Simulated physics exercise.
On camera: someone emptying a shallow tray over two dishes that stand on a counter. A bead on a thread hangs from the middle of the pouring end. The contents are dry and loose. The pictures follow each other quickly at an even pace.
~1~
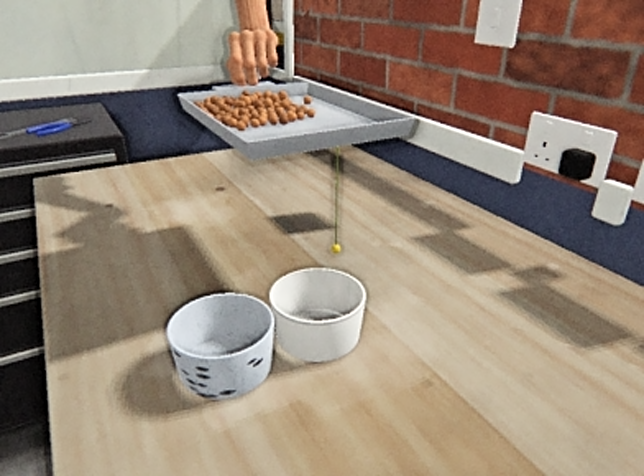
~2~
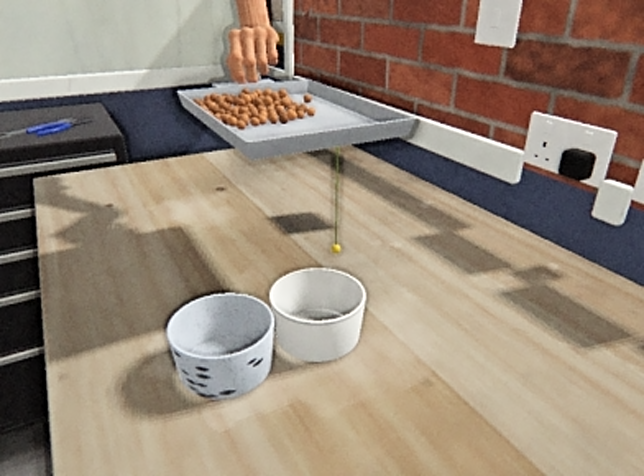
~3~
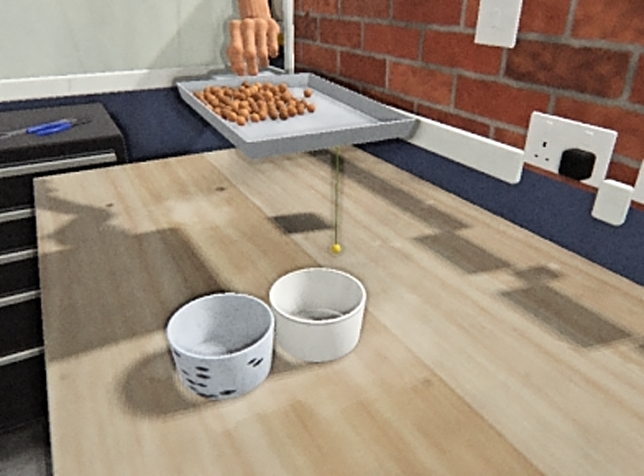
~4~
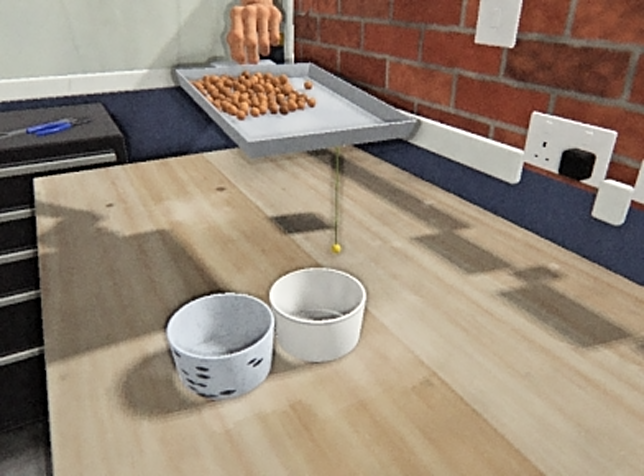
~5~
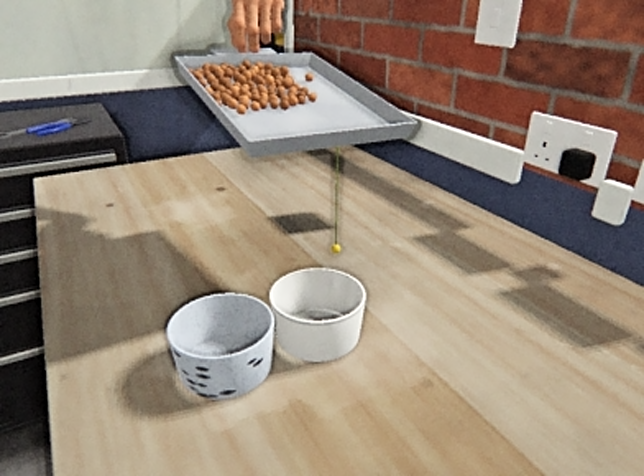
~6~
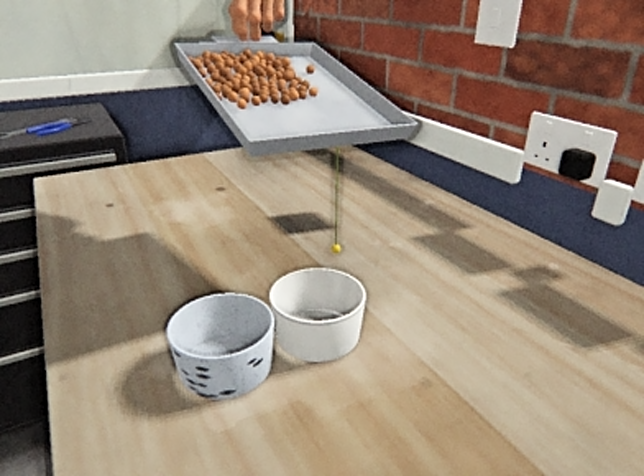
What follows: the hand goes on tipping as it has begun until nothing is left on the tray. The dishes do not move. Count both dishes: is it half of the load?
They take under half between them.
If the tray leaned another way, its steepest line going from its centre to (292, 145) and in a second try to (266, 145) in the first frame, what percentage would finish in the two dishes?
In turn 70 and 30 in a hundred.
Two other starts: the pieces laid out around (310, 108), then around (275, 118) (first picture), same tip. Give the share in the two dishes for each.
Near 20 % and 30 %.
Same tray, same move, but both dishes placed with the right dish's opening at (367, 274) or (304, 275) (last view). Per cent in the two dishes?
Roughly 50 per cent, and 0 per cent.
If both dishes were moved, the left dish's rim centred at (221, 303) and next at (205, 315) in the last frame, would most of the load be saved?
At the first place under half, at the second under half.
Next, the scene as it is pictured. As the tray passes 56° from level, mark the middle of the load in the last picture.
At about (338, 114).
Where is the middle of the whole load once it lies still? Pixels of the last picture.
Roughly at (392, 321).
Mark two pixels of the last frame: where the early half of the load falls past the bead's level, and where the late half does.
Around (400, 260) and then (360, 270).
Shortly afterwards, tray tipped steeply; all but a few on the tray; only a few in the air.
Next, tray tipped right over; the bulk on the tray; only a few in the right dish; a little outside both.
Some moments later, tray tipped past a quarter turn; near a quarter in the right dish; the bulk outside both.
In the end, tray tipped past a quarter turn; none at all in the left dish; near a quarter in the right dish; the bulk outside both.
